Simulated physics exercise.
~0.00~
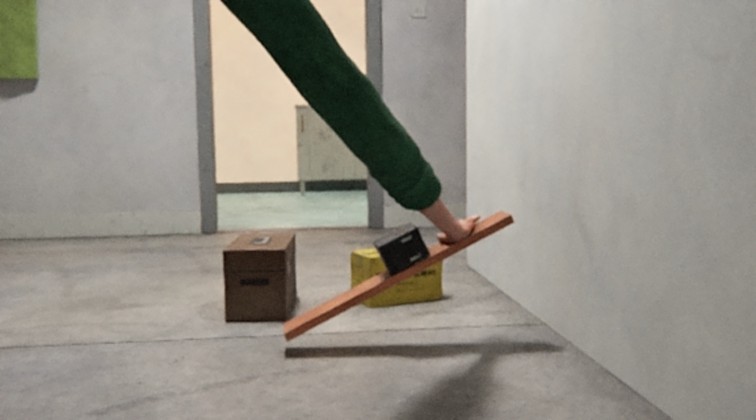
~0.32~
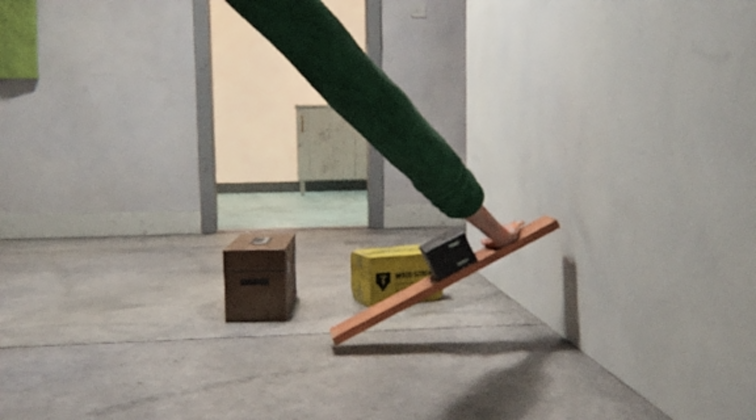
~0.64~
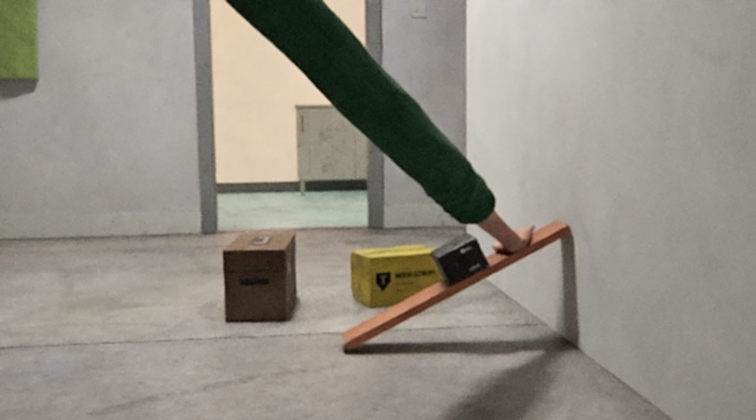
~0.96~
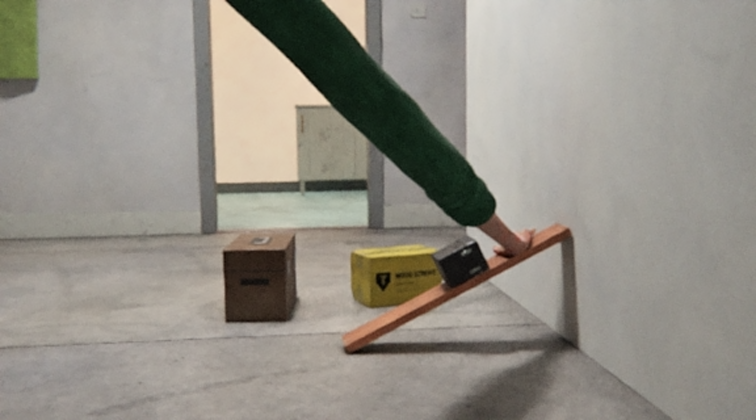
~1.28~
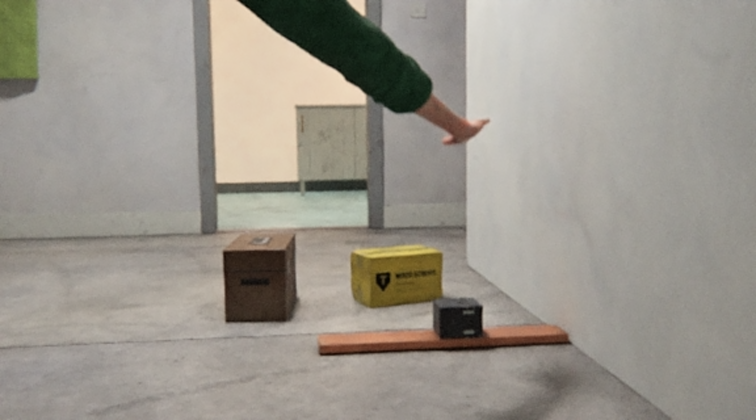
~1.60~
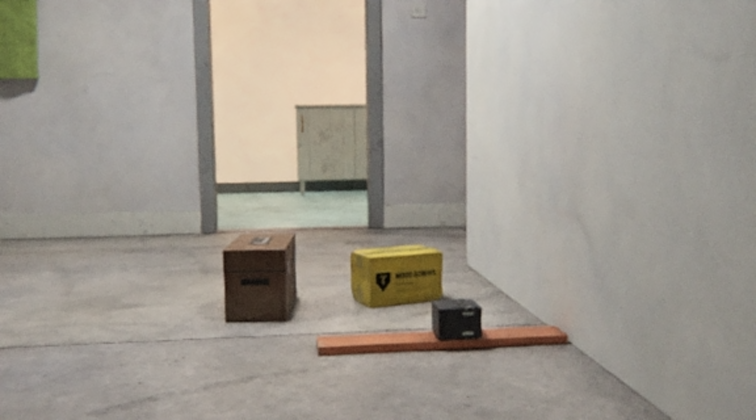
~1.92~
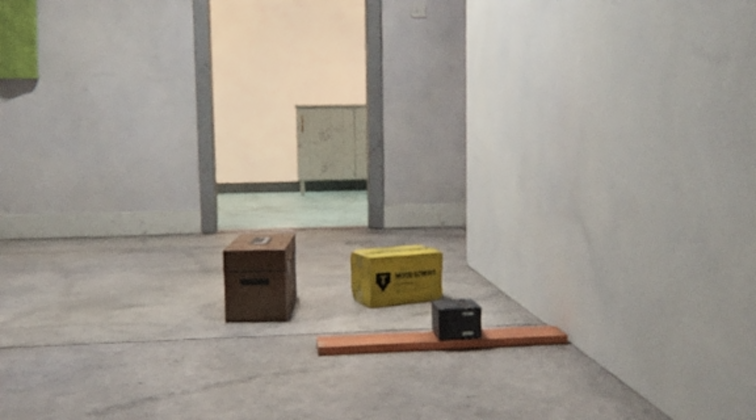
An orange plank with a small black box resting on it is held at a slant by a green-sleeved arm, seen from a still, low view across a grey floor beside a bare wall on the right. A brown toolbox sits at left and a yellow box near the middle, with an open doorway behind. The hand moves the plank right until its raised end meets the wall, then briefly holds it there. The hand lets go and draws back as the plank drops flat. It ends lying on the floor, the black box still on top, the other two boxes unmoved.
